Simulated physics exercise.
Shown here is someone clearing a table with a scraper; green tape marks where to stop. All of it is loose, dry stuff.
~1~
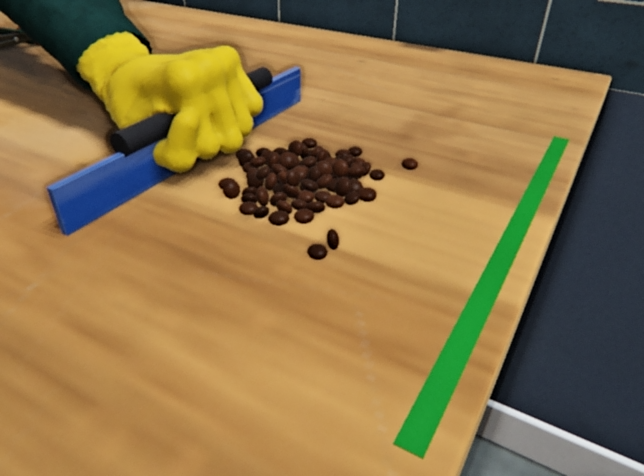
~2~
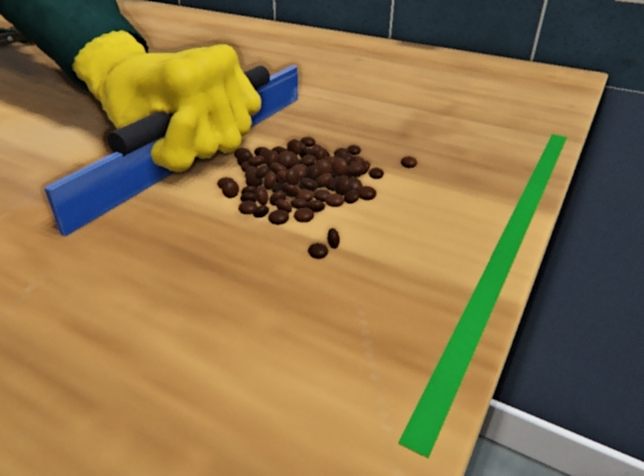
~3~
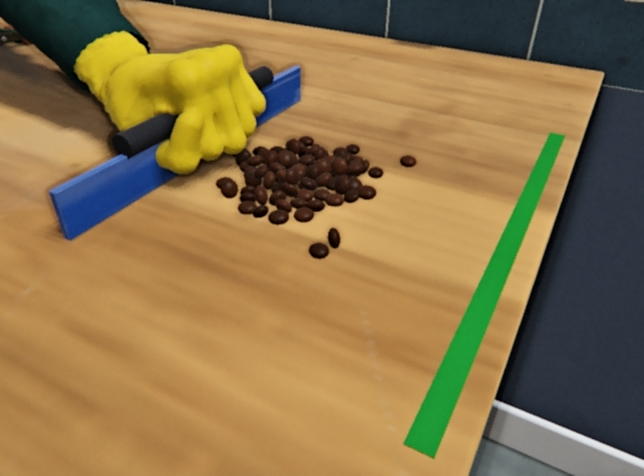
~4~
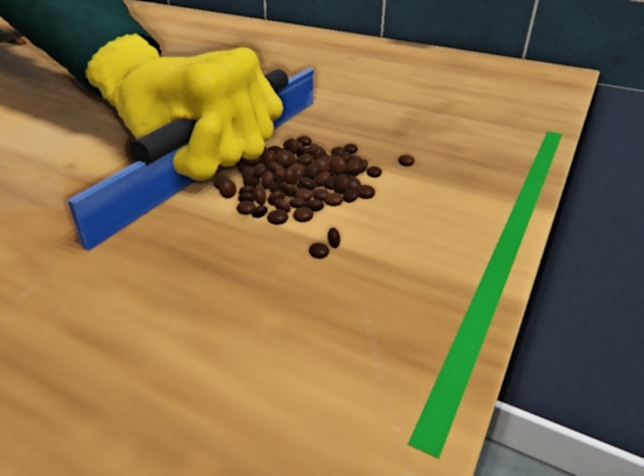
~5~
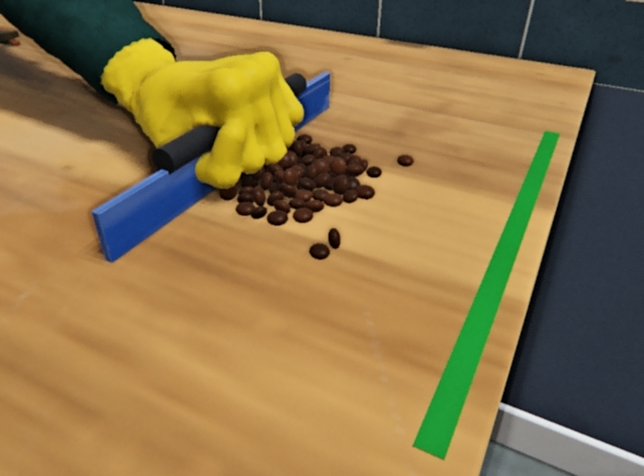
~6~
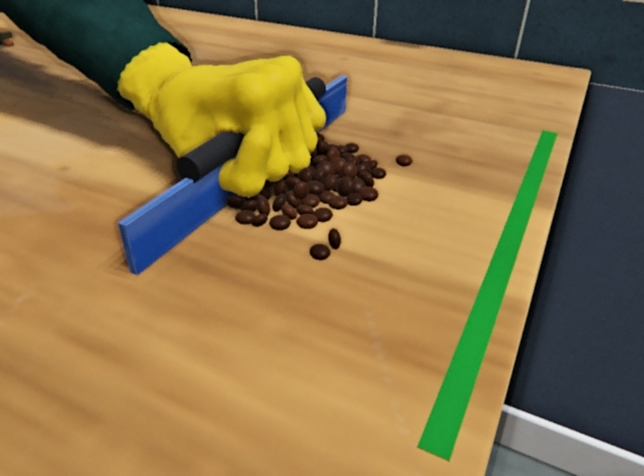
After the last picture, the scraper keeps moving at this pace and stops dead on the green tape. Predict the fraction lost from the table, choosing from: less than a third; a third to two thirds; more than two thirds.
The share that drops goes past two thirds.
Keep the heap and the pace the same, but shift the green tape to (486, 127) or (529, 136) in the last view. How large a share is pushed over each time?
It would be around 10 per cent the first time and around 60 per cent the second.
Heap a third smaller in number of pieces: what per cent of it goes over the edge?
About 80 per cent.
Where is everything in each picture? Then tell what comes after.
Scraper (82, 197), at rest; green tape (558, 146), right by the edge; edge at (543, 254); the heap (301, 173), flat chocolate drops, in the first frame.
Scraper (80, 197), at rest, in the second frame.
Scraper (85, 200); the heap (299, 172), in the third frame.
Scraper (103, 209), in the fourth frame.
Scraper (126, 219); the heap (297, 173), about a tenth pushed along, in the fifth frame.
Scraper (152, 230); green tape (547, 140); edge at (545, 247); the heap (305, 178), the larger part pushed along, in the sixth frame.
Just after the last frame, scraper still moving, near (393, 160); heap all on the table, its front near (499, 232).
A moment on, scraper stopped at the green tape; heap the larger part over the edge.
When it is over, scraper stopped at the green tape; heap the larger part over the edge.
